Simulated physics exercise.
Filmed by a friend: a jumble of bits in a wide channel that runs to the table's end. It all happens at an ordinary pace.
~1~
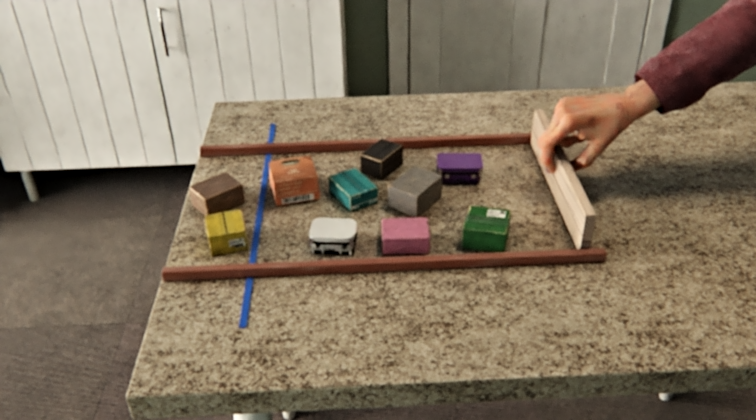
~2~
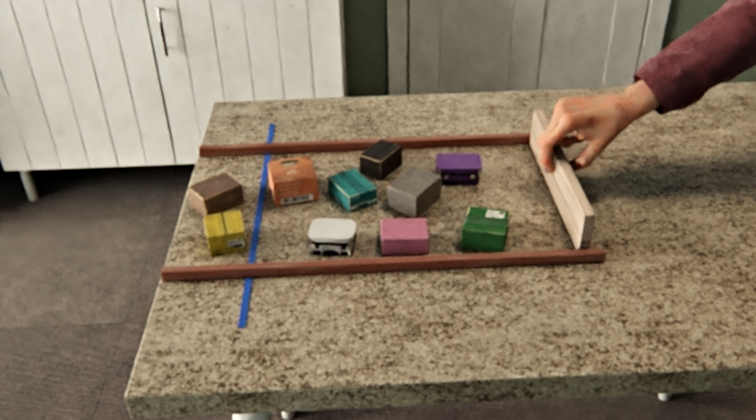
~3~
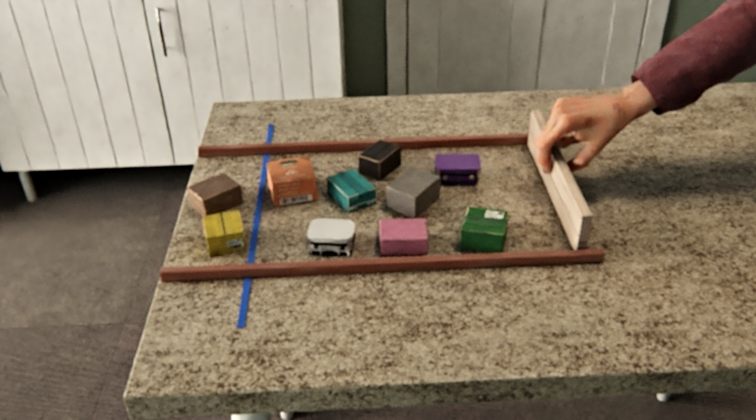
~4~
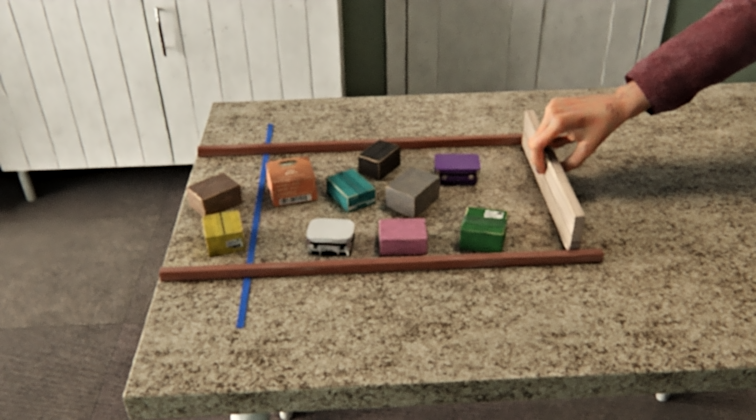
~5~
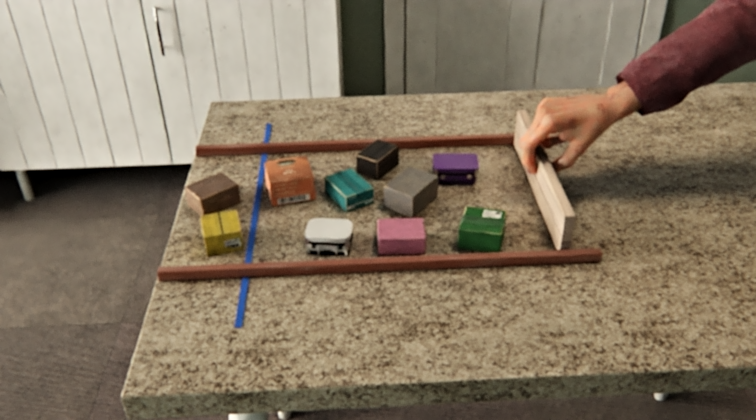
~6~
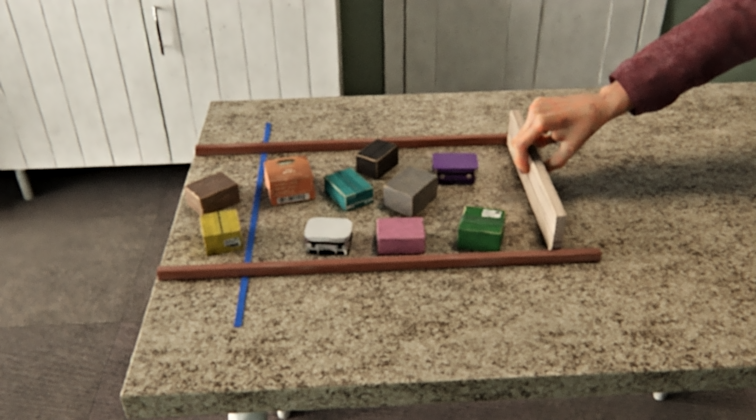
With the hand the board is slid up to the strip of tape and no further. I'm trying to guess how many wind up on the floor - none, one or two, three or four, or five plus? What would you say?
Honestly, the push sends three or four of them over the end.
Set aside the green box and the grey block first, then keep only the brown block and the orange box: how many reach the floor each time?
Well, the first time you'd get 2, and the next time 2.
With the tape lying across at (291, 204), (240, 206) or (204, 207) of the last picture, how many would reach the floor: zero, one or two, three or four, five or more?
Place by place: 1 or 2, then three to four, then at least five.
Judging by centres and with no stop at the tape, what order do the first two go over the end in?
Listed earliest first, the brown block comes before the yellow box.
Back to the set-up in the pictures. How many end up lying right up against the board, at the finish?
It's touching 4 at the end.
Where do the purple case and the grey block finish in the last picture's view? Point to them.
Okay, so first (237, 179), and next (236, 203).
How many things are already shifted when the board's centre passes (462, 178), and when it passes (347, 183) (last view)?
The counts are 2 and 10.
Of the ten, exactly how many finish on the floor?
Altogether the count is 4.
Soon after, none off yet; brown block at rest near (212, 194); yellow box at rest near (222, 232); orange box at rest near (289, 180).
After that, none off yet; brown block at rest near (212, 194); yellow box moving near (218, 231); orange box displaced a little near (266, 181).
And then, one off so far; brown block on its way down near (157, 279); yellow box on its side near (150, 249); orange box displaced well along near (196, 186).
In the end, the number that fall off is three or four; gone, white case, orange box, yellow box and brown block.
